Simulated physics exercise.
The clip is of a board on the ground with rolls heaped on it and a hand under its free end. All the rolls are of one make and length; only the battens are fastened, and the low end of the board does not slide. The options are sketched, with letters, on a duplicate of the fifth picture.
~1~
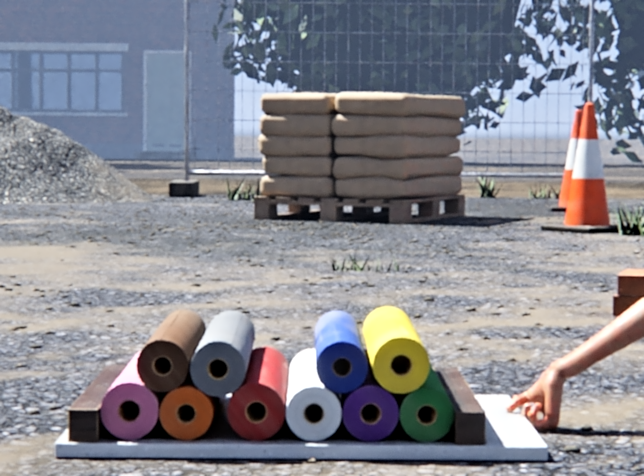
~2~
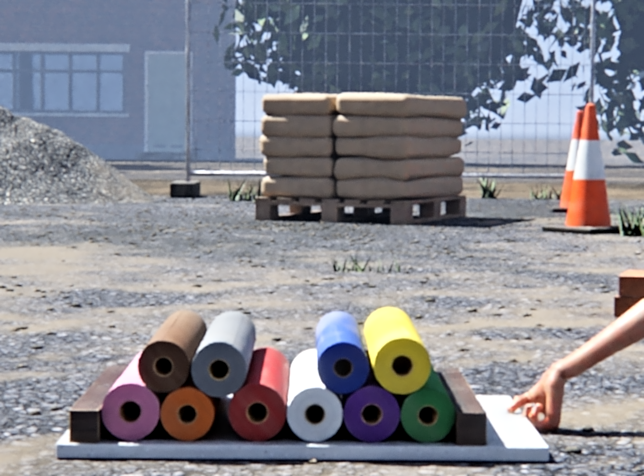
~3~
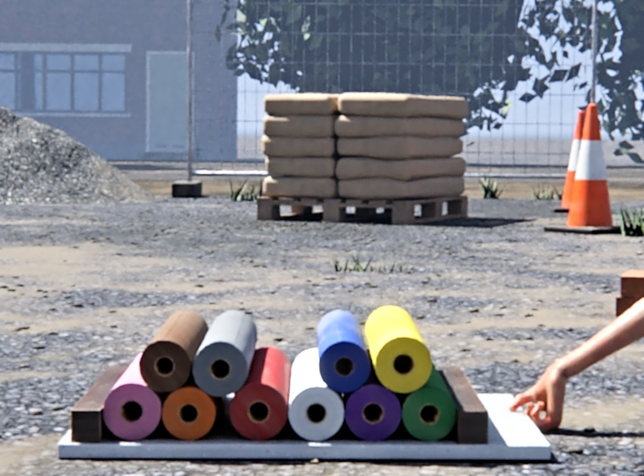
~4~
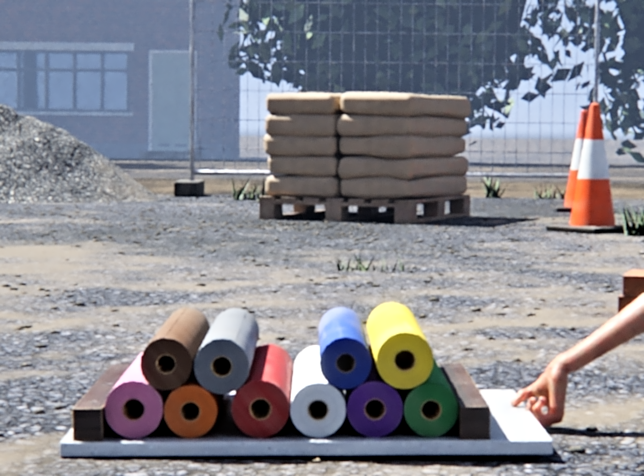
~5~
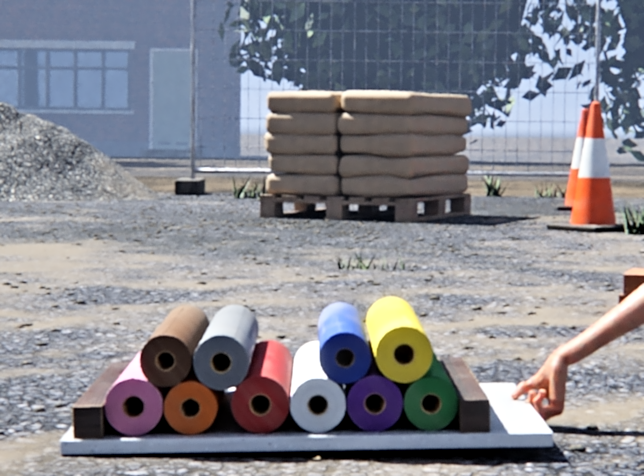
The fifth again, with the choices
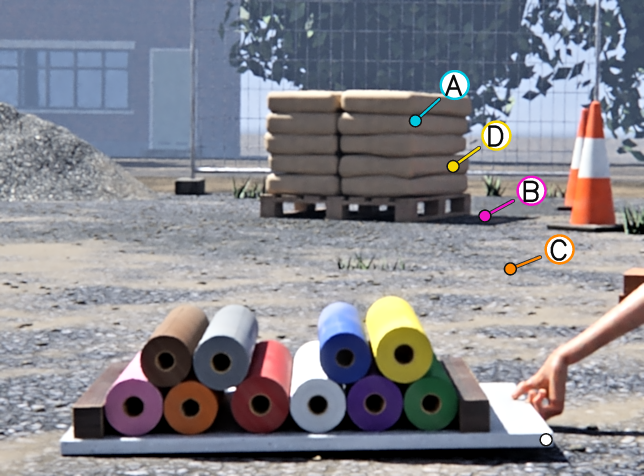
At the start, colored rolls lie heaped in two layers between dark battens on a white board on gravelly ground, with a hand at its right end. The hand then raises that end very slightly, tilting the board a little, while the rolls keep their places in the heap.
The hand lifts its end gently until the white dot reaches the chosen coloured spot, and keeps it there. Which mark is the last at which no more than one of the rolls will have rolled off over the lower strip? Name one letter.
Up to C.
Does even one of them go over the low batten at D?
Yes, at D.
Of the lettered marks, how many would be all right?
One of the four.
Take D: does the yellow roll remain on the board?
No.
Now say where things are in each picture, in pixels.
In the first picture, white roll (314, 413); purple roll (371, 414); green roll (427, 414).
In the second picture, green roll (428, 415); yellow roll (403, 366).
In the third picture, board (305, 408); purple roll (373, 413); green roll (429, 414); red roll (259, 412).
In the fourth picture, board (307, 405); pink roll (134, 409); orange roll (191, 411).
In the fifth picture, board (307, 400); pink roll (134, 406); orange roll (190, 408).
On the marked copy, A at (415, 121); B at (485, 216); C at (511, 269); D at (453, 167); the white dot at (546, 440).
Taking C. A third of the way, board at 15°.
Two thirds of the way, board at 22°.
When it is over, board at 22°, none over the low batten.
As for the rest, A four over the low batten (yellow, grey, blue, brown); B four over the low batten (yellow, grey, blue, brown); D four over the low batten (yellow, grey, blue, brown).
